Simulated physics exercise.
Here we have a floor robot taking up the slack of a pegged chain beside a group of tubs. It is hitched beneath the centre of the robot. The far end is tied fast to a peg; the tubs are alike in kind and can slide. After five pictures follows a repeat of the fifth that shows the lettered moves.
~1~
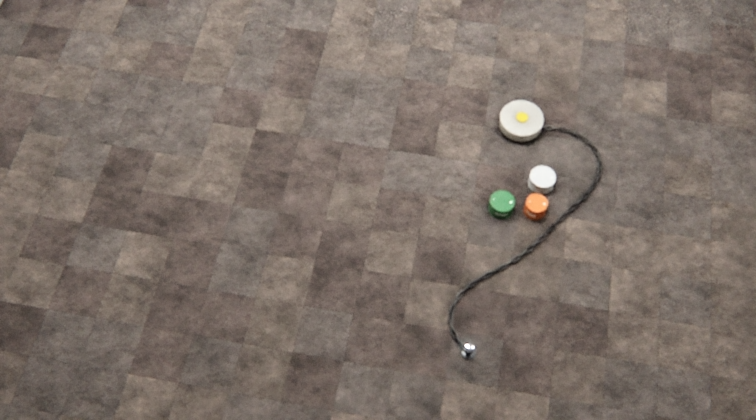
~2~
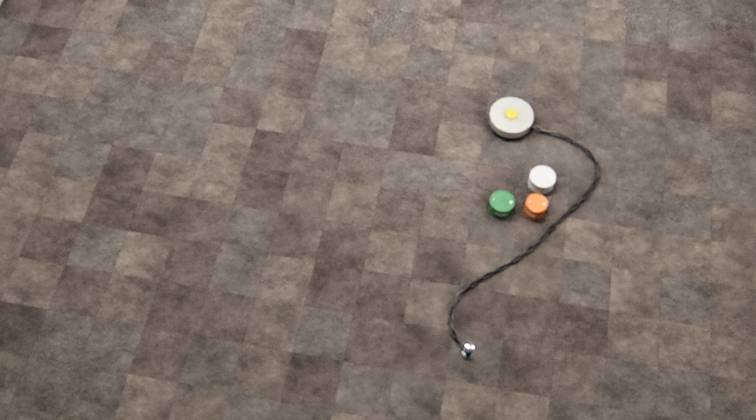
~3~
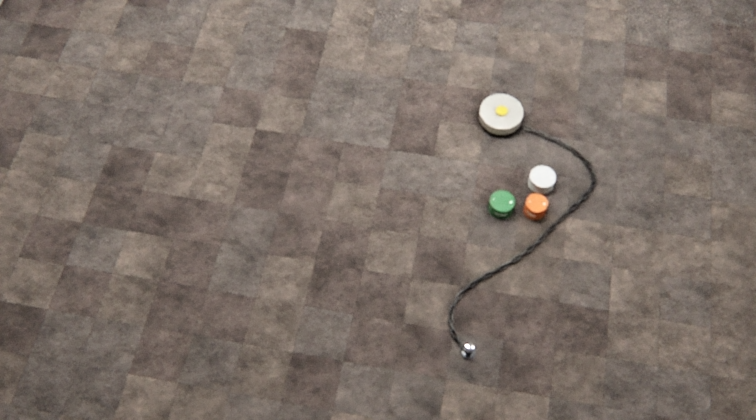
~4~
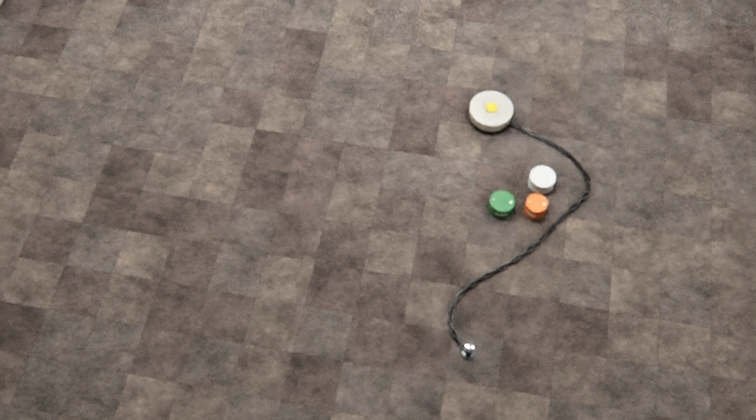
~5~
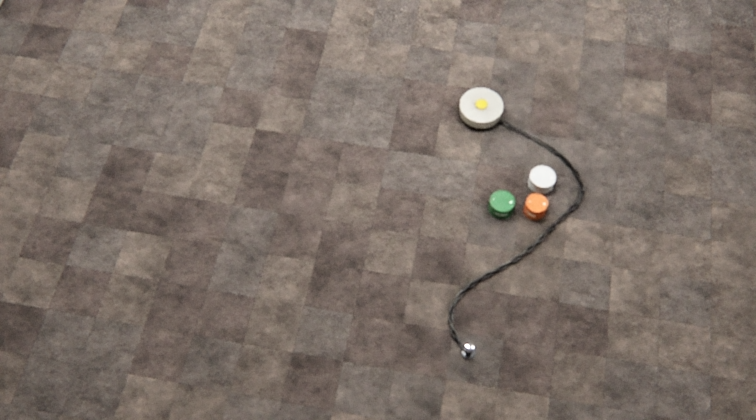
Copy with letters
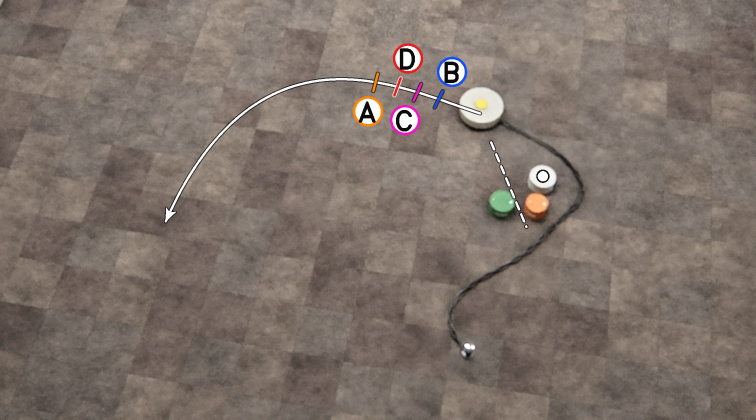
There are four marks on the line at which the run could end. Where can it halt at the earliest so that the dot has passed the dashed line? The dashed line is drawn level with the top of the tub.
A.
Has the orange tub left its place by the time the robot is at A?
By then, yes.
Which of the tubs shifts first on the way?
The white tub.
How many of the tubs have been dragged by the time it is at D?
Two.
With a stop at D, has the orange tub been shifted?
Yes.
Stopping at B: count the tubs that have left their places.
The count is none.
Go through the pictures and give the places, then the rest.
Orange tub (536, 207); green tub (502, 204); robot (521, 122), in the first frame.
Robot (511, 119); white tub (542, 180), in the second frame.
Robot (501, 115); green tub (502, 204), in the third frame.
Robot (491, 112); white tub (542, 180), in the fourth frame.
Robot (481, 109); green tub (502, 204); peg (469, 350); white tub (542, 180), in the fifth frame.
On the marked copy, A at (376, 82); B at (439, 99); C at (417, 92); D at (397, 87); the dashed line at (508, 184); the route from (480, 113) via (292, 87) to (166, 221); the white dot at (543, 176).
Taking A. A third of the way, robot (444, 96); white tub (542, 180).
Two thirds of the way, robot (408, 85); white tub (526, 183).
When it is over, robot (376, 78); white tub (499, 188); orange tub (511, 206); green tub (487, 207); the dot on the white tub is over the dashed line.
As for the rest, B leaves the dotted tub short, at (542, 180); C leaves the dotted tub short, at (535, 181); D leaves the dotted tub short, at (519, 186).
